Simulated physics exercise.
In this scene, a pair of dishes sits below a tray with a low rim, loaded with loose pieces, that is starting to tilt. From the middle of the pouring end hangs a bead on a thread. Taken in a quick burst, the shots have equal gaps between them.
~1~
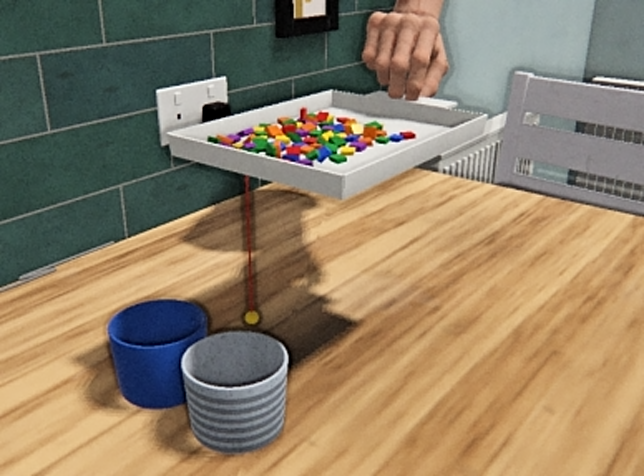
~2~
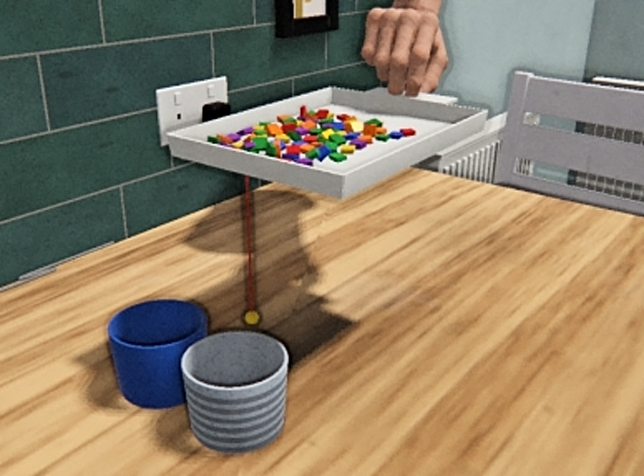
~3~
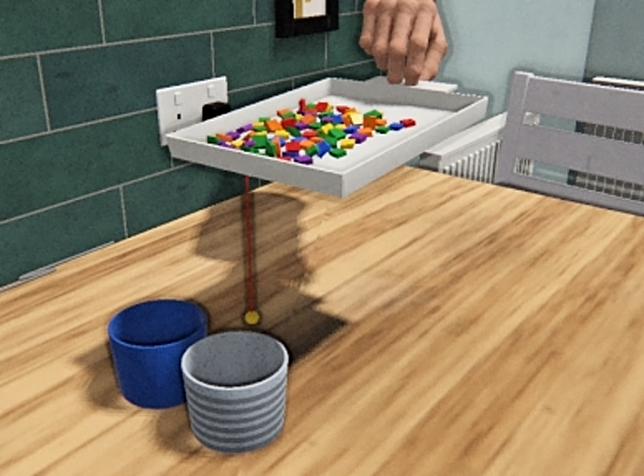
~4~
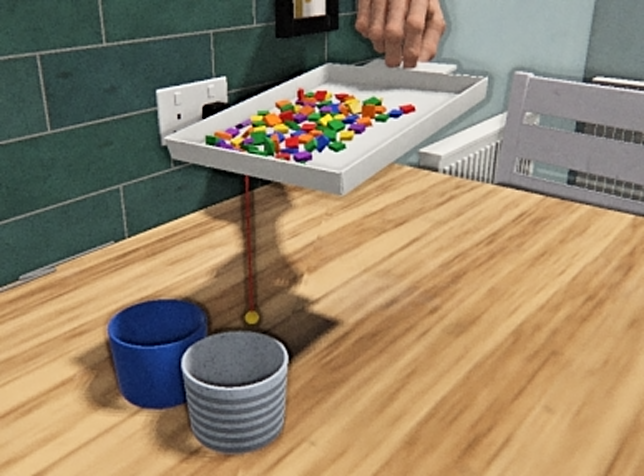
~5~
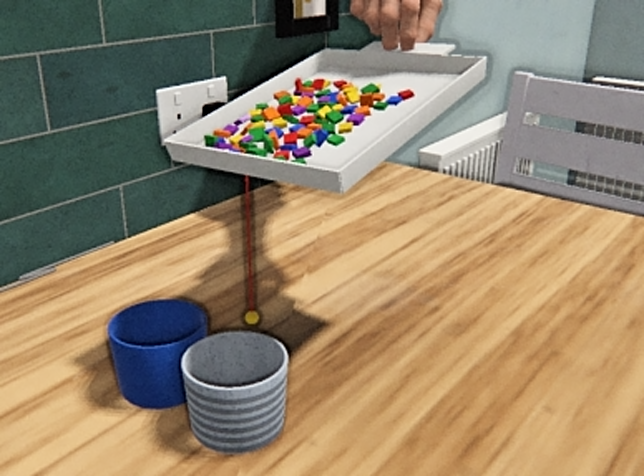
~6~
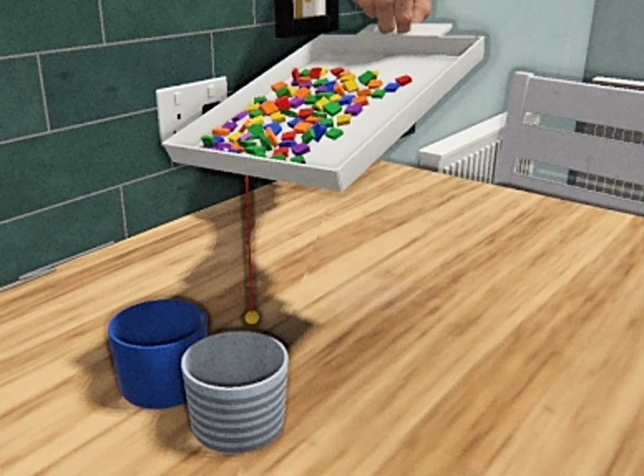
Above a wooden table, a hand steadily raises one end of a tray of colourful pieces.
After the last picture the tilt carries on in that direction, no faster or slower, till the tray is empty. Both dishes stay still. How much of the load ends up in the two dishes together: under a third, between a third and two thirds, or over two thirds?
Together the dishes get over two thirds of it.
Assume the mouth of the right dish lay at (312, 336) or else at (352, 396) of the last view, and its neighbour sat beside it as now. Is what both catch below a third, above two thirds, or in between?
To begin with: Below one third; after that: Less than a third.
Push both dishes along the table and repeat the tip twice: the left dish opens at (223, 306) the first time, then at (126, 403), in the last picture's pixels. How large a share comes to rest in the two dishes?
About 10 per cent, then about 0 per cent.
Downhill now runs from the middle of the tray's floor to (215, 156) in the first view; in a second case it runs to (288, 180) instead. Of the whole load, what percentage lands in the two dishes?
First heading roughly 70 %, second roughly 40 %.
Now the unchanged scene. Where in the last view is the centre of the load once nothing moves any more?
Near (164, 382).
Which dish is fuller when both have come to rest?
That is the left dish.
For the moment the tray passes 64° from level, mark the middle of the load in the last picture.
In the last view, the load is centred close to (222, 135).
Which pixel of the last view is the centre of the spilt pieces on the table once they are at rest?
The centre sits near (142, 420).
Soon, tray tipped steeply; nearly all on the tray; a stray few in the air.
A while on, tray tipped past a quarter turn; about two thirds on the tray; a stray few in the right dish; a small part in the left dish; a small part outside both; a small part in the air.
Towards the end, tray tipped past a quarter turn; about a quarter in the right dish; about two thirds in the left dish; about a quarter outside both.
Finally, tray tipped past a quarter turn; about a quarter in the right dish; about two thirds in the left dish; about a quarter outside both.
